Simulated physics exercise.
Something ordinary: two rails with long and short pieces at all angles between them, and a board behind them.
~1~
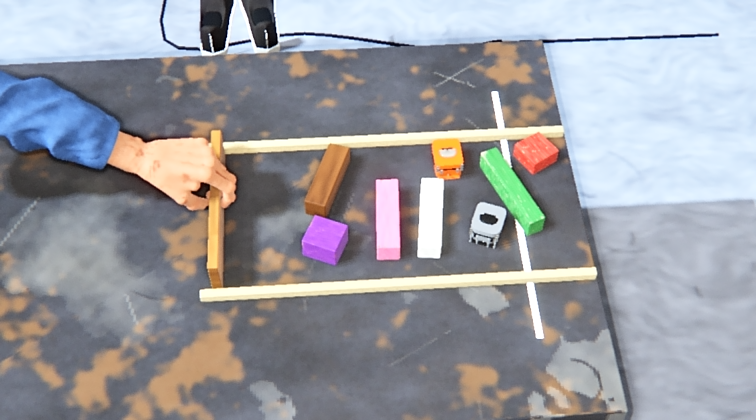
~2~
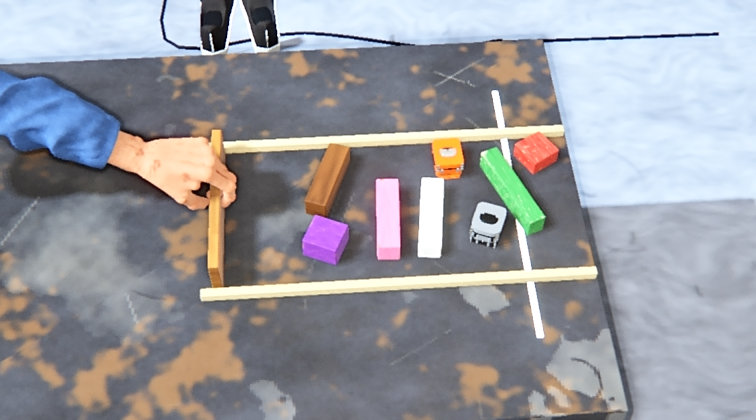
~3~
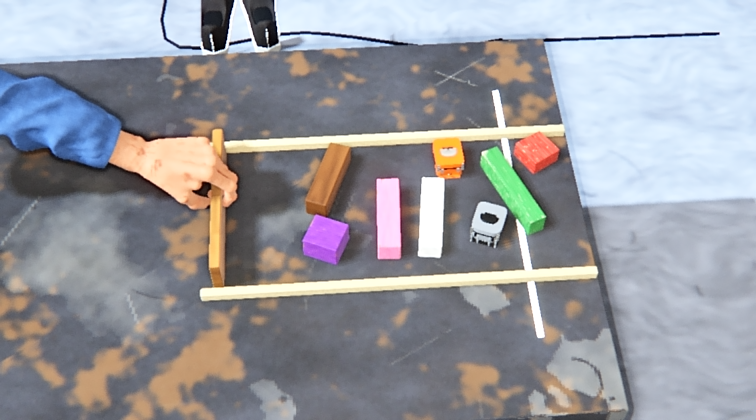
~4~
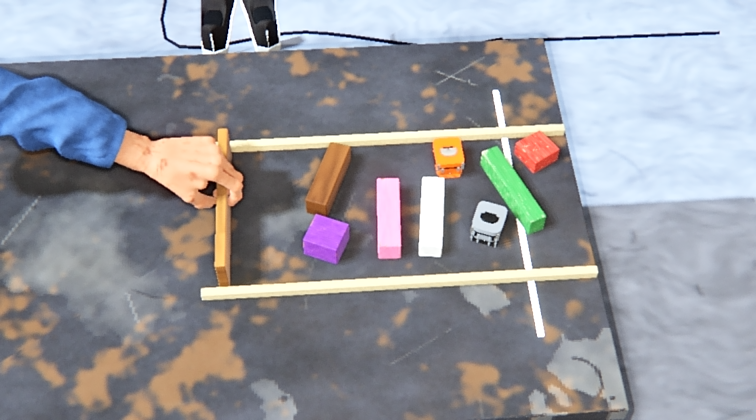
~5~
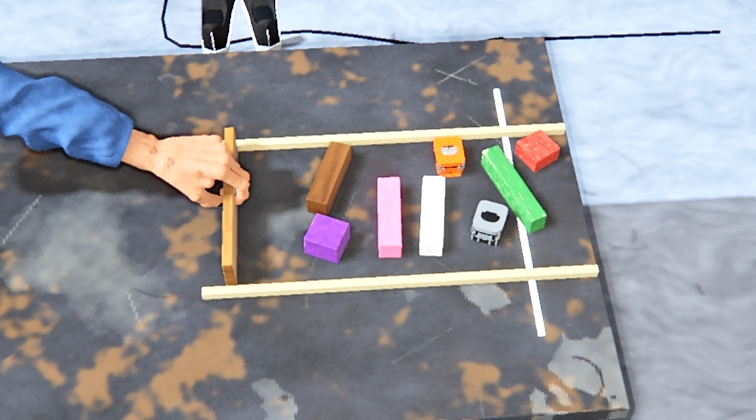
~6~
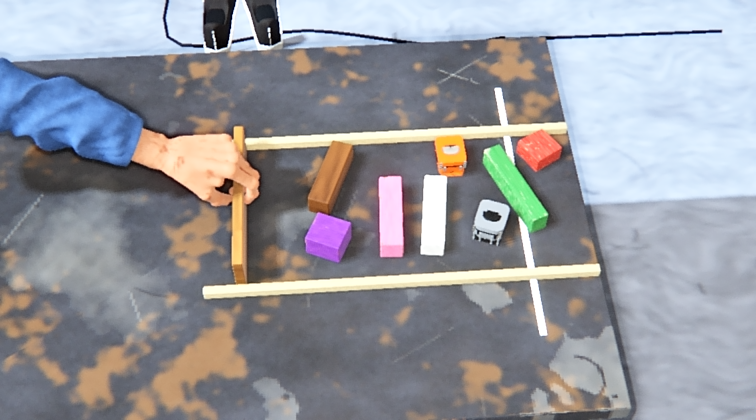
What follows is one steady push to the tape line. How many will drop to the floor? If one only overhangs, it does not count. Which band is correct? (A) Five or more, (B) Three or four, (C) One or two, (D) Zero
(B) Three or four.
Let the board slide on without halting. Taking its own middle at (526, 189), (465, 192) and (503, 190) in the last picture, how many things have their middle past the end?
In order: 4, 0, 3.
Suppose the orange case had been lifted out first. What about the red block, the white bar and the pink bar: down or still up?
Red block: Is still there; white bar: Is gone; pink bar: Is still there.
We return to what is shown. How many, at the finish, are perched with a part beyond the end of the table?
It totals 0.
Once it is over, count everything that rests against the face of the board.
That number would be 2.
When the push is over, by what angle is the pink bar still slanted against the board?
Some 5 degrees.
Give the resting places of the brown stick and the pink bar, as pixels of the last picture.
In the last picture the brown stick sits around (525, 166) and the pink bar around (567, 205).
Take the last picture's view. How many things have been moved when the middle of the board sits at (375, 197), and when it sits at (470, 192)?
By then 4, and 8.
Early on, none off yet; red block at rest near (539, 150); green bar at rest near (515, 188); grey case at rest near (491, 222).
A while later, none off yet; red block at rest near (539, 150); green bar at rest near (515, 188); grey case travelled a little near (502, 221).
Further along, none off yet; red block travelled a little near (551, 146); green bar travelled a little near (558, 175); grey case travelled well along near (575, 218).
Finally, the number that fall off is three or four; lost, white bar, grey case, green bar and red block.
